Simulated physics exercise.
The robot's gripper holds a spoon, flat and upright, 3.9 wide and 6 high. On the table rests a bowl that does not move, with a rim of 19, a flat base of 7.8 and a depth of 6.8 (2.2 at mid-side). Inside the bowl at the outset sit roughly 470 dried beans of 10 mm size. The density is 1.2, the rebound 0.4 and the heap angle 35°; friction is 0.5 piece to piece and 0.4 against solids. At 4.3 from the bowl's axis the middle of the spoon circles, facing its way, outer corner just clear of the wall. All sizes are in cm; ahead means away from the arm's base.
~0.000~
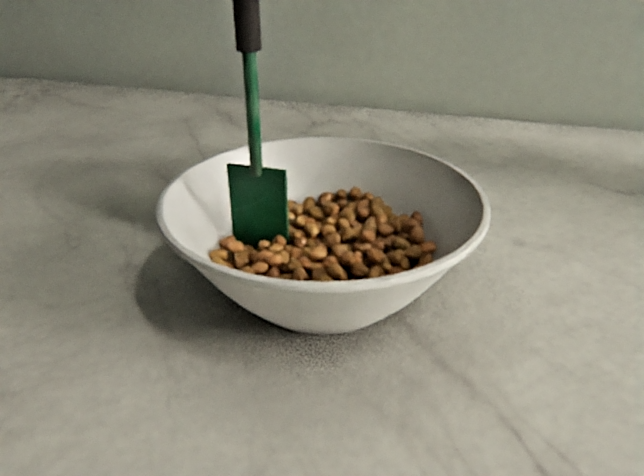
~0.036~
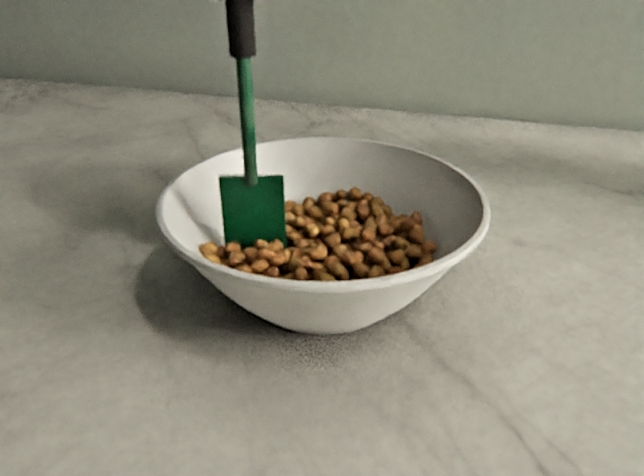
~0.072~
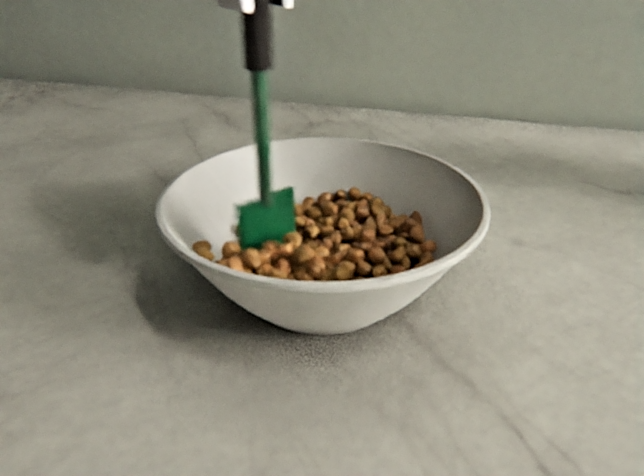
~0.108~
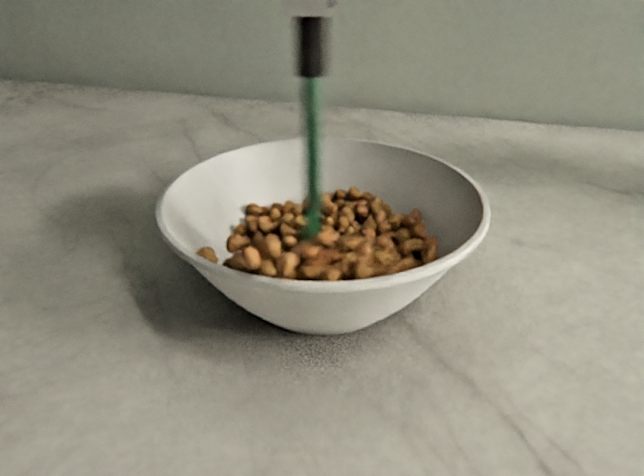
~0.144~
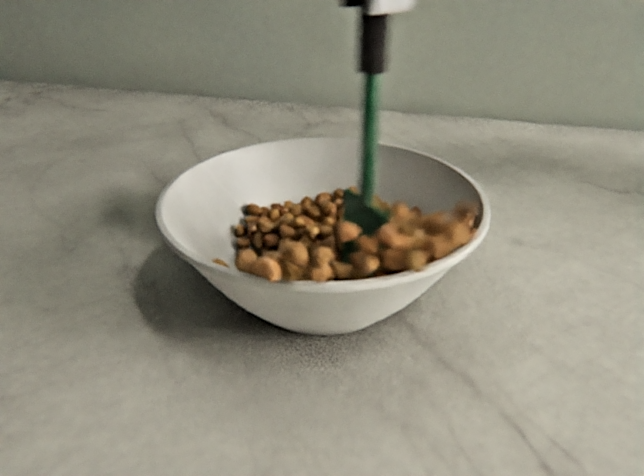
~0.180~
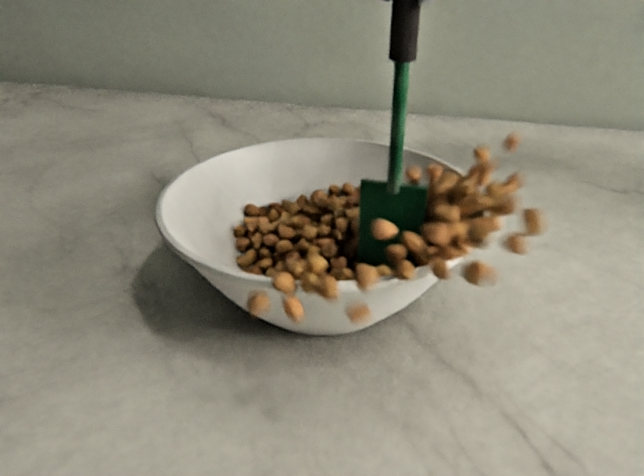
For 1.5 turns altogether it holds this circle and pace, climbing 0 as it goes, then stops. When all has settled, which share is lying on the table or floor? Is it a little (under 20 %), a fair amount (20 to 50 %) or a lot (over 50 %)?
A fair amount, 20 to 50 %.
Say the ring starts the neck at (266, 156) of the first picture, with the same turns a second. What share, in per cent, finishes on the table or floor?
About 25 %.
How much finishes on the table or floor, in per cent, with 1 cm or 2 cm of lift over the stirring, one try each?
30 % and 20 %.
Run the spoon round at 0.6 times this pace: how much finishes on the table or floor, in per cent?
10 %.
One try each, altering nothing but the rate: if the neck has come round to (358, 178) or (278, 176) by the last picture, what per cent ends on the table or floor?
About 20 % for one try and about 5 % for the other, in order.
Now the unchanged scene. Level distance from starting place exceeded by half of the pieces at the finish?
Roughly 10 cm.
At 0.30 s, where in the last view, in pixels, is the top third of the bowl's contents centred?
I'd put it at around (273, 170).
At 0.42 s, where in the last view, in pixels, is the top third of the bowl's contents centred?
The centre lies near (279, 269) in the last picture.
After 0.30 s, 314° round, highest piece 12 above the table; 375 in the bowl, 27 on the table or floor, 72 in flight or on the tool.
After 0.42 s, 90° round, highest piece 11 above the table; 332 in the bowl, 94 on the table or floor, 48 in flight or on the tool.
After 0.68 s, 180° round, highest piece 6 above the table; 296 in the bowl, 178 on the table or floor.
After 1.38 s, 180° round, highest piece 6 above the table; 296 in the bowl, 178 on the table or floor.
In the end, 296 in the bowl, 178 on the table or floor. That is 38 % on the table or floor.
